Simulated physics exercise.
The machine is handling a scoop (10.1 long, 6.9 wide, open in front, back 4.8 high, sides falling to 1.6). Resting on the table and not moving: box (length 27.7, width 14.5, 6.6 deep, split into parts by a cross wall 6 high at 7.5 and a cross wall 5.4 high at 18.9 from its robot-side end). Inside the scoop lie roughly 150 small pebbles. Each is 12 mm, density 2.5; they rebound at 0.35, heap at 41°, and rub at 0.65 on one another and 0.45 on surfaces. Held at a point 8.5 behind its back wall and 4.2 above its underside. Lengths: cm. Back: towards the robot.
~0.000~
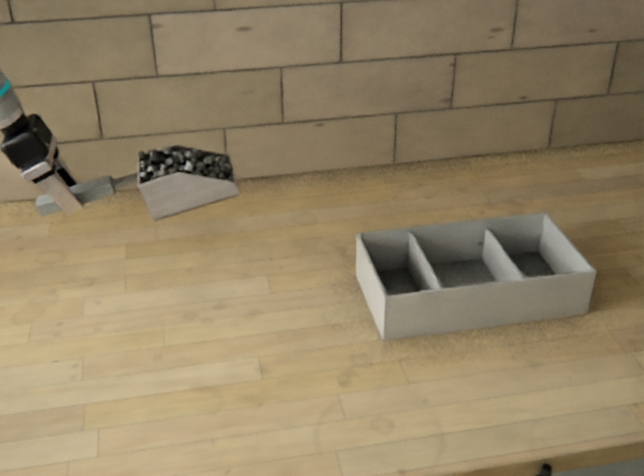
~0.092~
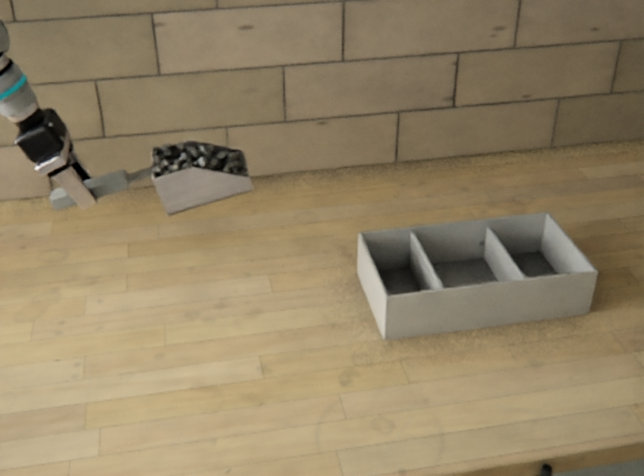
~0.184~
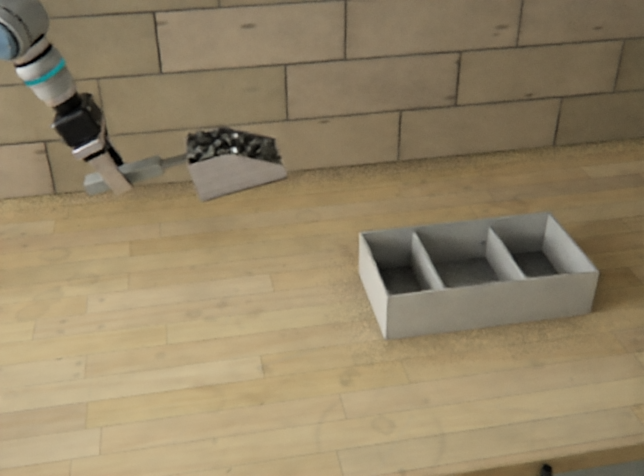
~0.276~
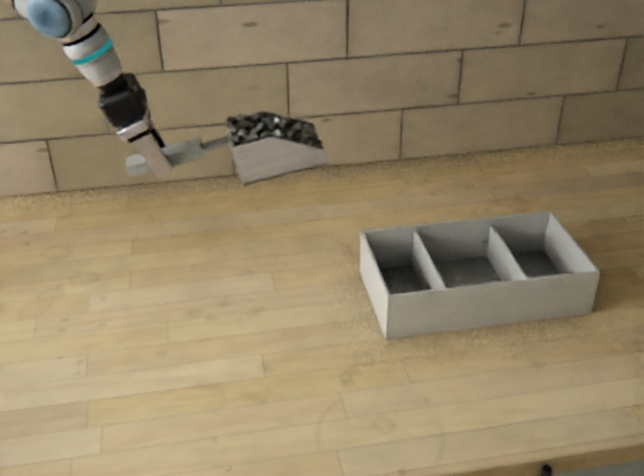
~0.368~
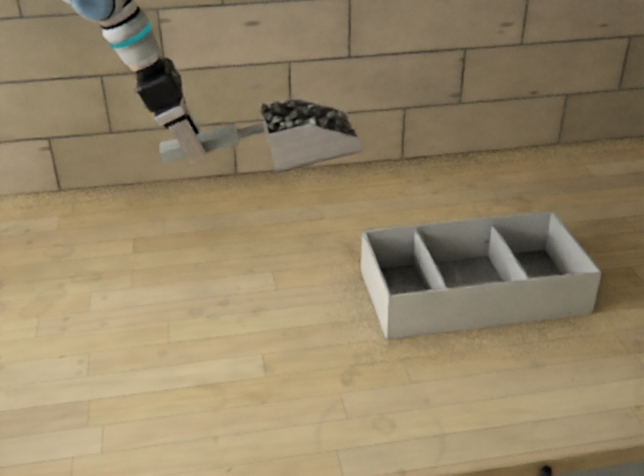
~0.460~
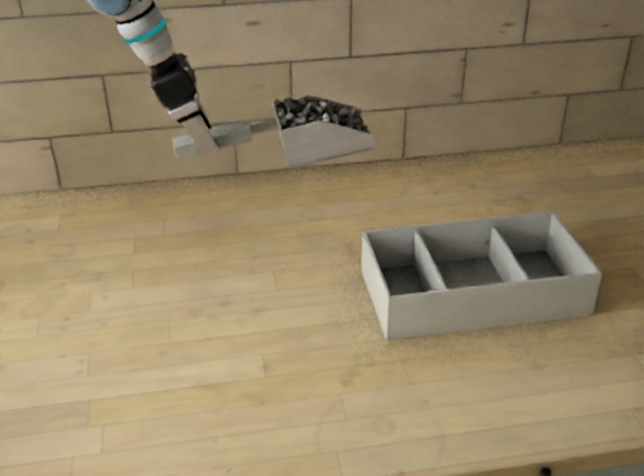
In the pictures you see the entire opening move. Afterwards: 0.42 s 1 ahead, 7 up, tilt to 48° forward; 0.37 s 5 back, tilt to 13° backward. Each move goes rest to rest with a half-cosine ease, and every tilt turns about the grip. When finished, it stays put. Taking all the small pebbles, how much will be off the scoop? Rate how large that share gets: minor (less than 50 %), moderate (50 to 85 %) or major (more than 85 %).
It is major.
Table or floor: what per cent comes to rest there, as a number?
I'd put it at roughly 65 per cent.
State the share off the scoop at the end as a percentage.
Estimate: Near 100 %.
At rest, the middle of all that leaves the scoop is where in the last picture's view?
I'd point to somewhere near (360, 301).
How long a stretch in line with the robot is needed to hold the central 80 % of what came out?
It covers roughly 24 centimetres.
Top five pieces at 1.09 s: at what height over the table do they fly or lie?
Some 28 cm.
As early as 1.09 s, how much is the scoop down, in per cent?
Share out so far: Near 90 %.
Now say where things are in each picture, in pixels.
Scoop floor at (186, 192), tilted 13° backward; upper third of the load around (172, 168), from x 145 to 230, top at y 150; 150 on the scoop, in the first picture.
Scoop floor at (200, 187), tilted 13° backward; upper third of the load around (186, 163), from x 155 to 245, top at y 145, in the second picture.
Scoop floor at (233, 174), tilted 12° backward; upper third of the load around (220, 150), from x 190 to 280, top at y 135, in the third picture.
Scoop floor at (273, 159), tilted 11° backward; upper third of the load around (262, 133), from x 230 to 320, top at y 115, in the fourth picture.
Scoop floor at (306, 147), tilted 10° backward; upper third of the load around (295, 121), from x 265 to 355, top at y 105, in the fifth picture.
Scoop floor at (319, 143), tilted 10° backward; upper third of the load around (308, 117), from x 280 to 370, top at y 100; 150 on the scoop, in the sixth picture.
After 0.78 s, tilted 40° forward, highest piece 28 above the table; 129 on the scoop, 21 in flight or on a rim.
After 1.09 s, tilted 11° forward, highest piece 29 above the table; 85 on the table or floor, 16 on the scoop, 9 in the robot-side part, 40 in flight or on a rim.
After 1.45 s, tilted 13° backward, highest piece 21 above the table; 92 on the table or floor, 32 in the robot-side part, 22 in the middle part, 4 in flight or on a rim.
After 2.50 s, tilted 13° backward, highest piece 2 above the table; 96 on the table or floor, 31 in the robot-side part, 23 in the middle part.
At rest, 96 on the table or floor, 31 in the robot-side part, 23 in the middle part. That is 100 % off the scoop.
